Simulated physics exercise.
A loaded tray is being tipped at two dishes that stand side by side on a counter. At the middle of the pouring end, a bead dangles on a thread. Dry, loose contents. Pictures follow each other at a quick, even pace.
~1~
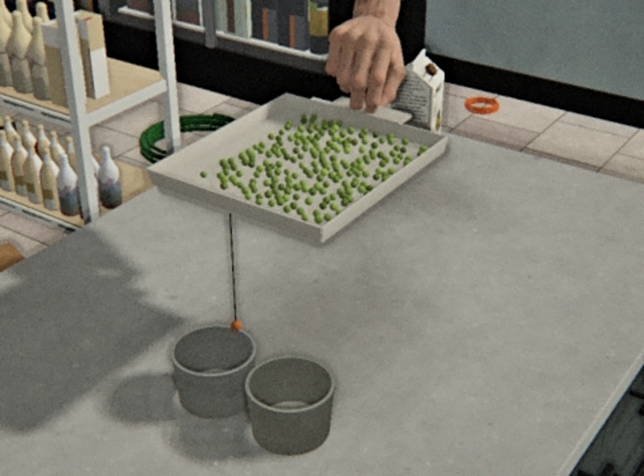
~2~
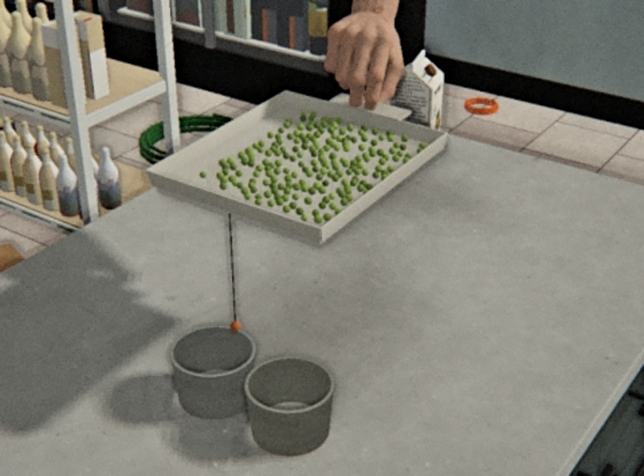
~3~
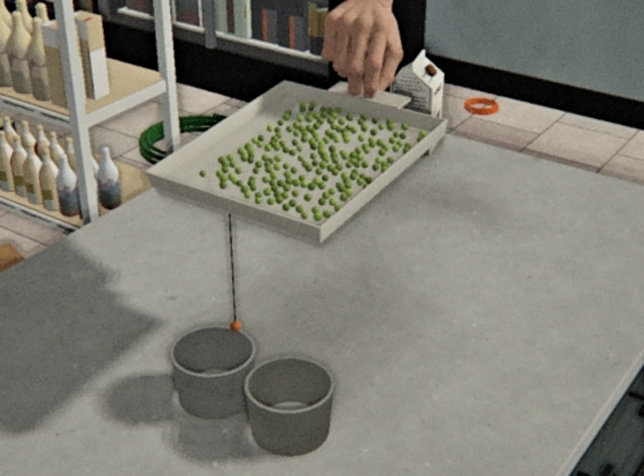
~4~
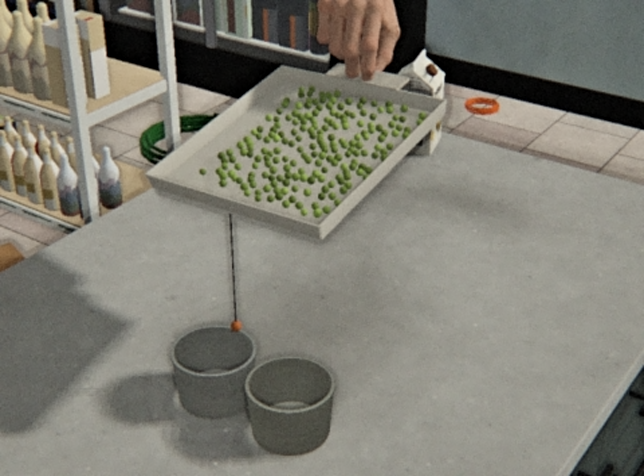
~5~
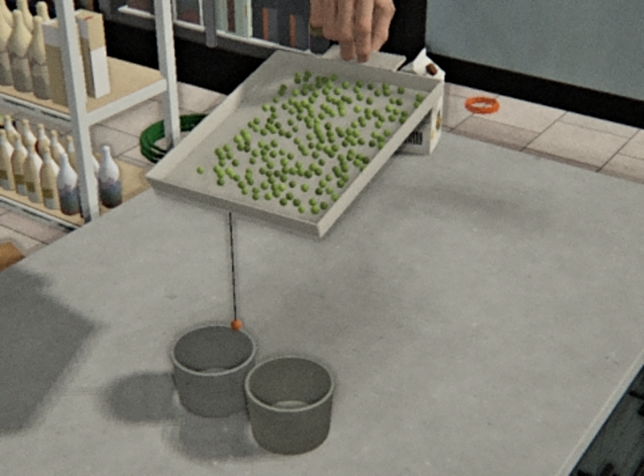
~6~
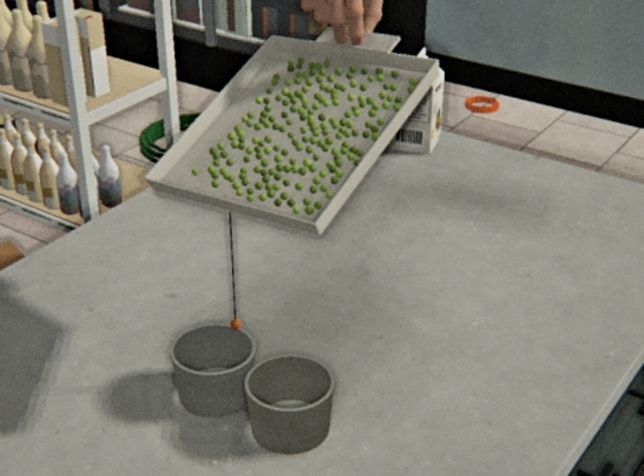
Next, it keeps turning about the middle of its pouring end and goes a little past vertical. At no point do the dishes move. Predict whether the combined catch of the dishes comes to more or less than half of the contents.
The combined catch is less than half.
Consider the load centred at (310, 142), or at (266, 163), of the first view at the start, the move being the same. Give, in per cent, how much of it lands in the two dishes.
The first start gives 20 percent and the second 20 percent.
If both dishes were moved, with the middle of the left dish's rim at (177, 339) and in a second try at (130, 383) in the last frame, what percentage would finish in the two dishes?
About 50 per cent, then about 10 per cent.
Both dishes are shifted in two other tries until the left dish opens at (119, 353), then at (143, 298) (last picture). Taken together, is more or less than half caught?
Shy of half, then shy of half.
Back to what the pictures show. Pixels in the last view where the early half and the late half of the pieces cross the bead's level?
The first part passes (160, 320); everything after passes (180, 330).
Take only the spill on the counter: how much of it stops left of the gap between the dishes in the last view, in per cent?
About 100 percent of the spill.
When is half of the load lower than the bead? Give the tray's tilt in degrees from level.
I'd say close to 120 degrees.
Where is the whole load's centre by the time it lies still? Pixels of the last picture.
Roughly pixel (152, 397).
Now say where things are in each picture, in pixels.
The first frame shows corners of the pouring end (151, 168) and (321, 226), level; middle of the load (314, 164), dried peas; left dish (188, 389); right dish (265, 425); bead on its thread (236, 326).
The second frame shows corners of the pouring end (150, 169) and (320, 226), level; middle of the load (314, 163).
The third frame shows corners of the pouring end (150, 171) and (320, 225), tipped barely, lowest at the left corner; middle of the load (313, 156).
The fourth frame shows corners of the pouring end (149, 173) and (319, 224), tipped a little, lowest at the left corner; middle of the load (313, 146).
The fifth frame shows corners of the pouring end (148, 175) and (317, 222), tipped clearly, lowest at the left corner; middle of the load (310, 137).
The sixth frame shows corners of the pouring end (148, 177) and (315, 221), tipped clearly, lowest at the left corner; middle of the load (303, 130), roughly half on the move; left dish (188, 388); right dish (265, 424).
Just after the last frame, tray tipped steeply; the larger part on the tray; just a few outside both; about a tenth in the air.
A moment on, tray tipped past a quarter turn; roughly half on the tray; just a few in the left dish; roughly a quarter outside both; roughly a quarter in the air.
Further on, tray tipped past a quarter turn; roughly a quarter in the left dish; the larger part outside both.
When it is over, tray tipped past a quarter turn; not one in the right dish; roughly a quarter in the left dish; the larger part outside both.
